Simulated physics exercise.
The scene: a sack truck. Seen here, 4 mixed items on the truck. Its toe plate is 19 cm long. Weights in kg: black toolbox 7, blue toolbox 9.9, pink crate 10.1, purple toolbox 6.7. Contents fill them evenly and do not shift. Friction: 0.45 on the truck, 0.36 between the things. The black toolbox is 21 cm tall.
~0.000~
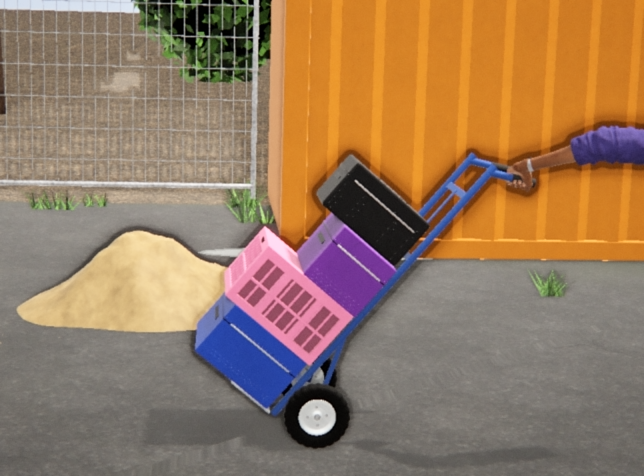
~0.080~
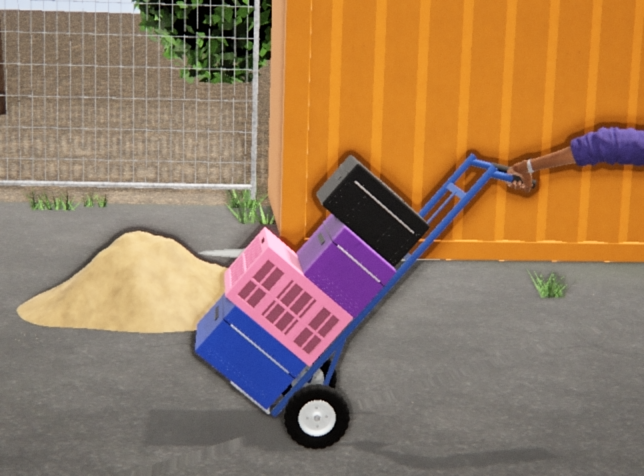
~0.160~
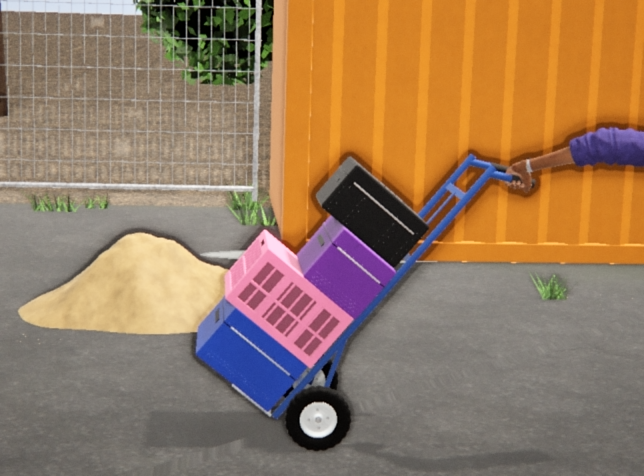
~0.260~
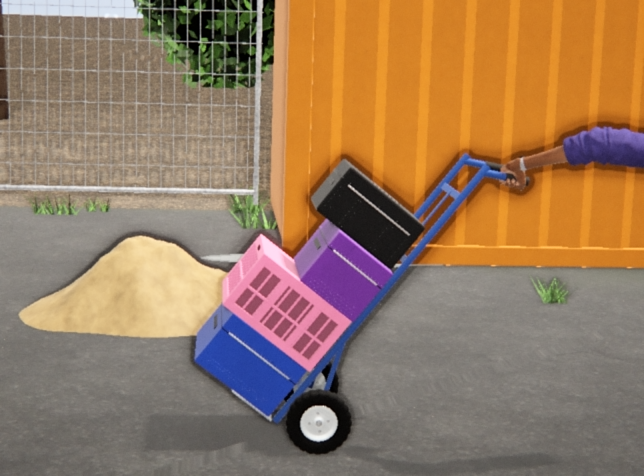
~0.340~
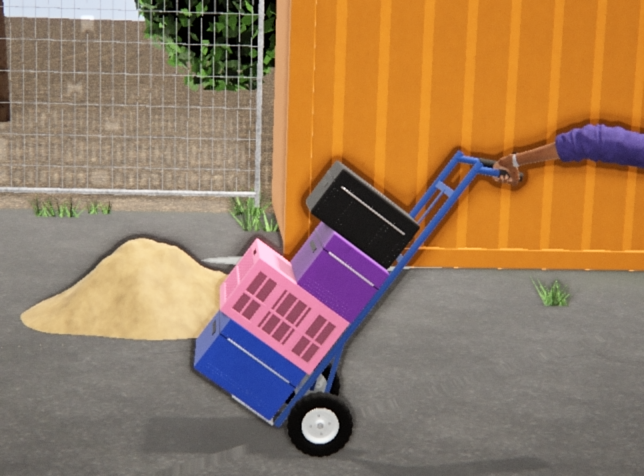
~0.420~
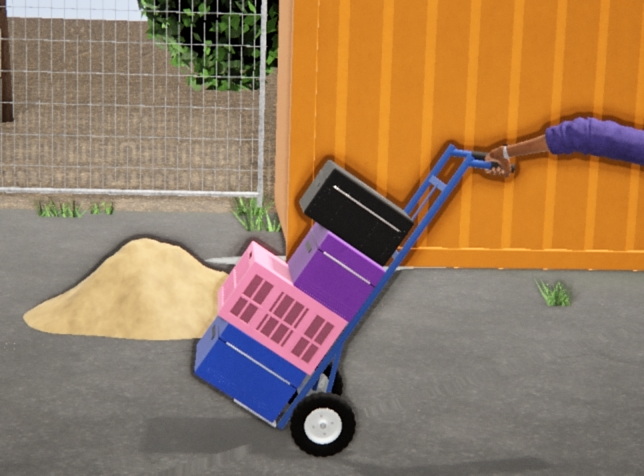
The footage shows a hand gripping the handle of a blue sack truck stacked with blue, pink, purple and black containers beside a sand pile; the arm then slowly pushes the handle left, tilting the load slightly more upright.
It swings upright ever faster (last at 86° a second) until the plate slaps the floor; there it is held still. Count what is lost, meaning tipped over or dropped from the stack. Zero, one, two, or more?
Tipped or gone: Just one.
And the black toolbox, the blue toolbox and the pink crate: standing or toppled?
The black toolbox topples; the blue toolbox is still upright; the pink crate keeps standing.
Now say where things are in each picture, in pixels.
In the first frame, 40° short of upright; black toolbox (372, 209); blue toolbox (250, 343).
In the second frame, 40° short of upright; pink crate (287, 295); purple toolbox (344, 262).
In the third frame, 39° short of upright; pink crate (287, 297); purple toolbox (344, 264).
In the fourth frame, 38° short of upright; pink crate (285, 301); purple toolbox (341, 267).
In the fifth frame, 36° short of upright; pink crate (282, 305); purple toolbox (338, 268).
In the sixth frame, 33° short of upright; black toolbox (356, 212); blue toolbox (250, 359).
After 1.12 s, truck upright; black toolbox tipped 7° from how it sat near (201, 226); blue toolbox tipped 4° from how it sat near (233, 403); purple toolbox tipped 7° from how it sat.
After 1.52 s, truck upright; black toolbox now dropped from the stack; blue toolbox tipped 4° from how it sat near (233, 403); purple toolbox tipped 4° from how it sat.
At rest (2.4 s), dropped from the stack, black toolbox; not toppled but over 10 cm from the start, purple toolbox; the other 2 in place, give or take 10 cm. In the last view, black toolbox near (63, 409), blue toolbox near (233, 403).
